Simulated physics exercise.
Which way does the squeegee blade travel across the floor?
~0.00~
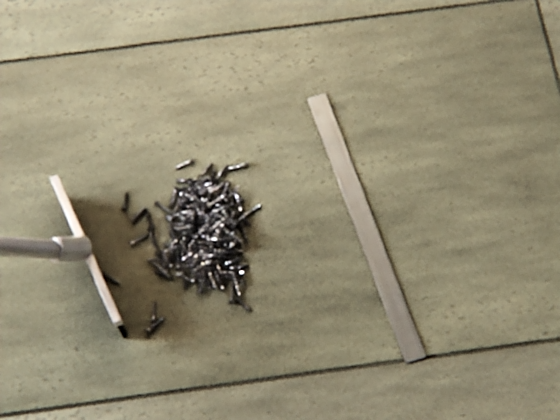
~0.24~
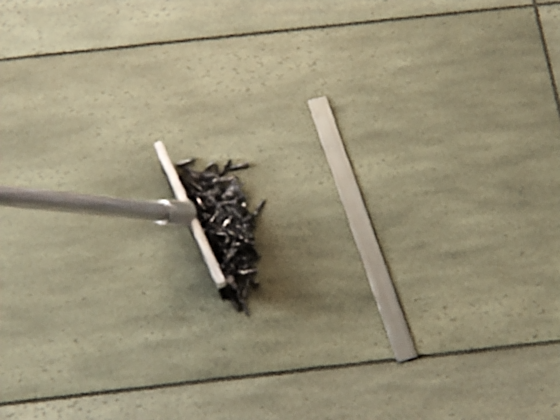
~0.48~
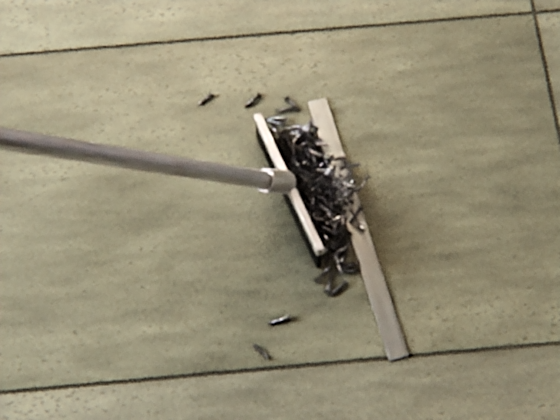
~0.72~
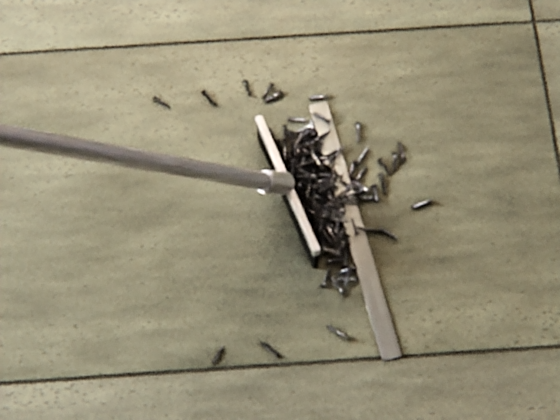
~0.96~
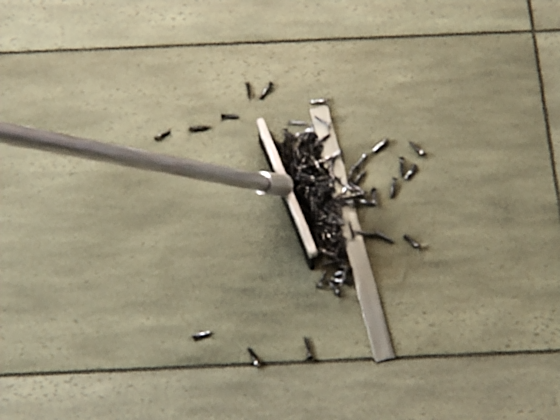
The blade travels to the right, pushing the screws toward the strip.
